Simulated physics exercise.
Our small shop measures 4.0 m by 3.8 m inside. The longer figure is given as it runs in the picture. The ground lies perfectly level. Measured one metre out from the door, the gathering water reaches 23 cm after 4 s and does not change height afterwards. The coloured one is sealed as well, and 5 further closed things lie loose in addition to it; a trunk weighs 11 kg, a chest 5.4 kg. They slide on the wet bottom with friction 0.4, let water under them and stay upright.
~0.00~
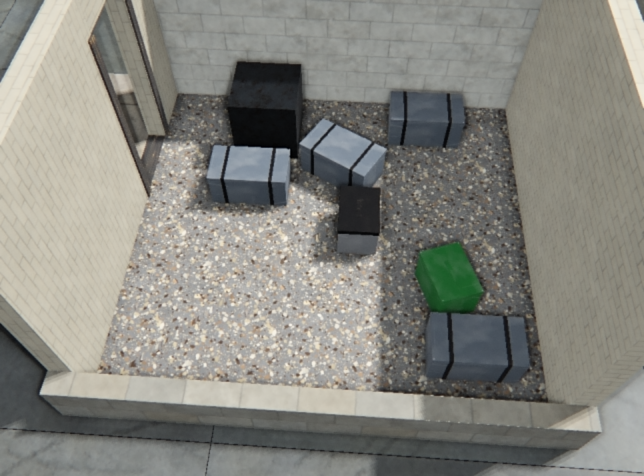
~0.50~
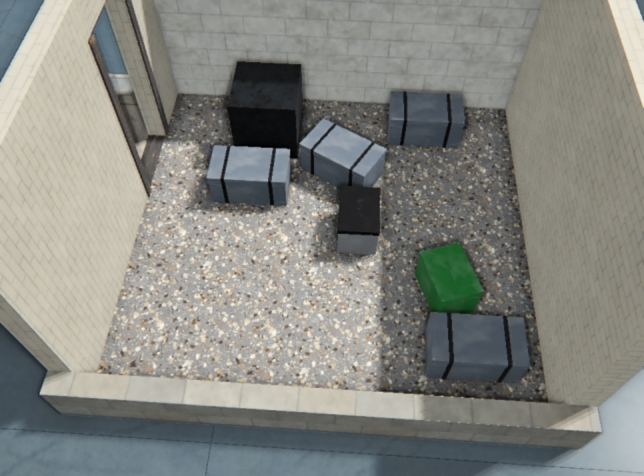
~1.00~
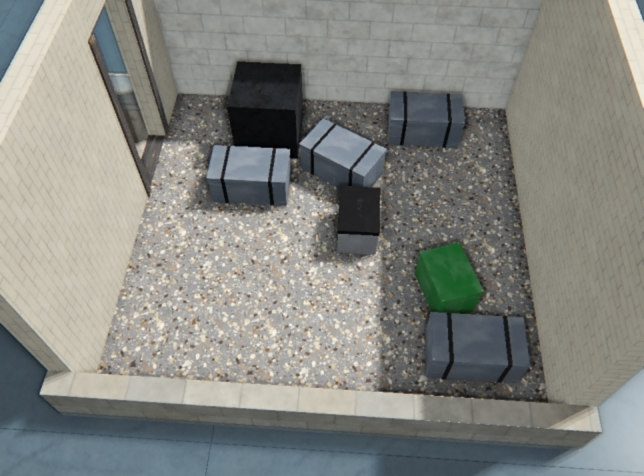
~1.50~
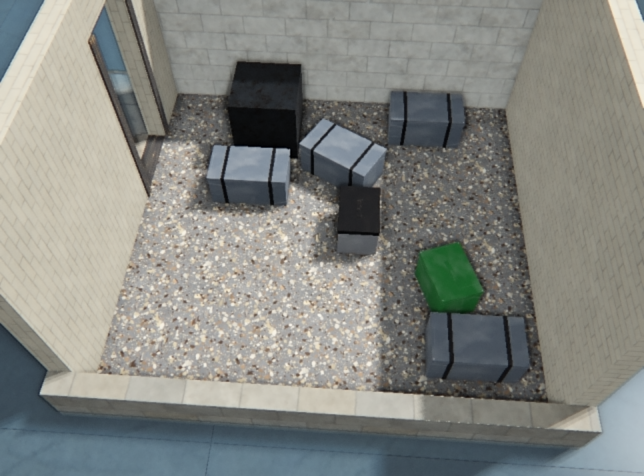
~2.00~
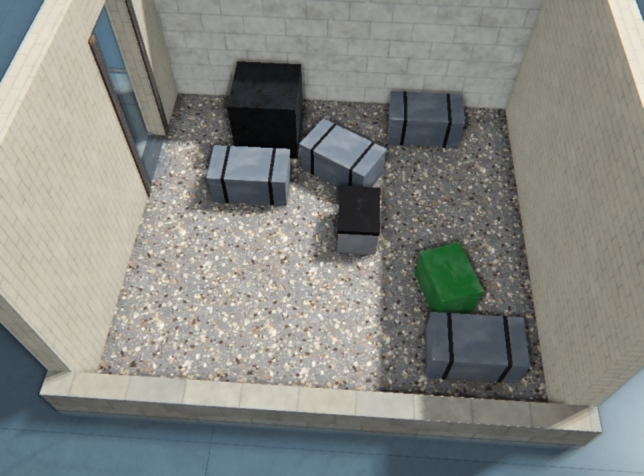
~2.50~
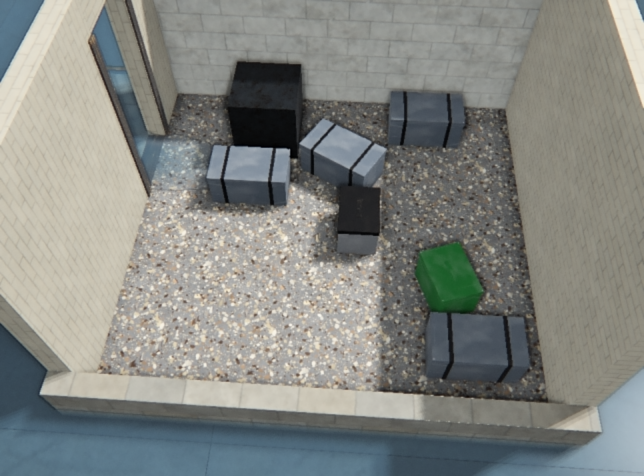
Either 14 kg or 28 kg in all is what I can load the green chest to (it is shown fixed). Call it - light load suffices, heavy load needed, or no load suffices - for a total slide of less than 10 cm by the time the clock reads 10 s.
My call: Heavy load needed.
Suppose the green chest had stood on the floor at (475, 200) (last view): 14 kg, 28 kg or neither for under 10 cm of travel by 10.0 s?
The answer: You need the heavier weight.
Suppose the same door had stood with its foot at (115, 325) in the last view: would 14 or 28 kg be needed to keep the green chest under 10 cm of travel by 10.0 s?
Outcome - neither pick works.
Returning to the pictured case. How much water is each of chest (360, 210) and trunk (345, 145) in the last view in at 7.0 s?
About 6 and 4 cm.
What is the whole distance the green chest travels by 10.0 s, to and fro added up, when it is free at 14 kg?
Total path: Roughly 50 cm.
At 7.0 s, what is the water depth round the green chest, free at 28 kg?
Close to 4 cm deep.
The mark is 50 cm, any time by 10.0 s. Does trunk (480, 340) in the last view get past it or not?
Answer: Less.
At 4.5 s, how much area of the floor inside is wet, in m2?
Wet: Near 6.0 m2.
After 3.5 s the green chest would be 0 cm from its start with 14 kg and 0 cm from its start with 28 kg; 0 cm of water round it then.
After 4.5 s the green chest would be 0 cm from its start with 14 kg and 0 cm from its start with 28 kg; 0 cm of water round it then.
After 7.0 s the green chest would be 5 cm from its start with 14 kg and 1 cm from its start with 28 kg; 4 cm of water round it then.
After 10.0 s the green chest would be 40 cm from its start with 14 kg and 1 cm from its start with 28 kg; 10 cm of water round it then.
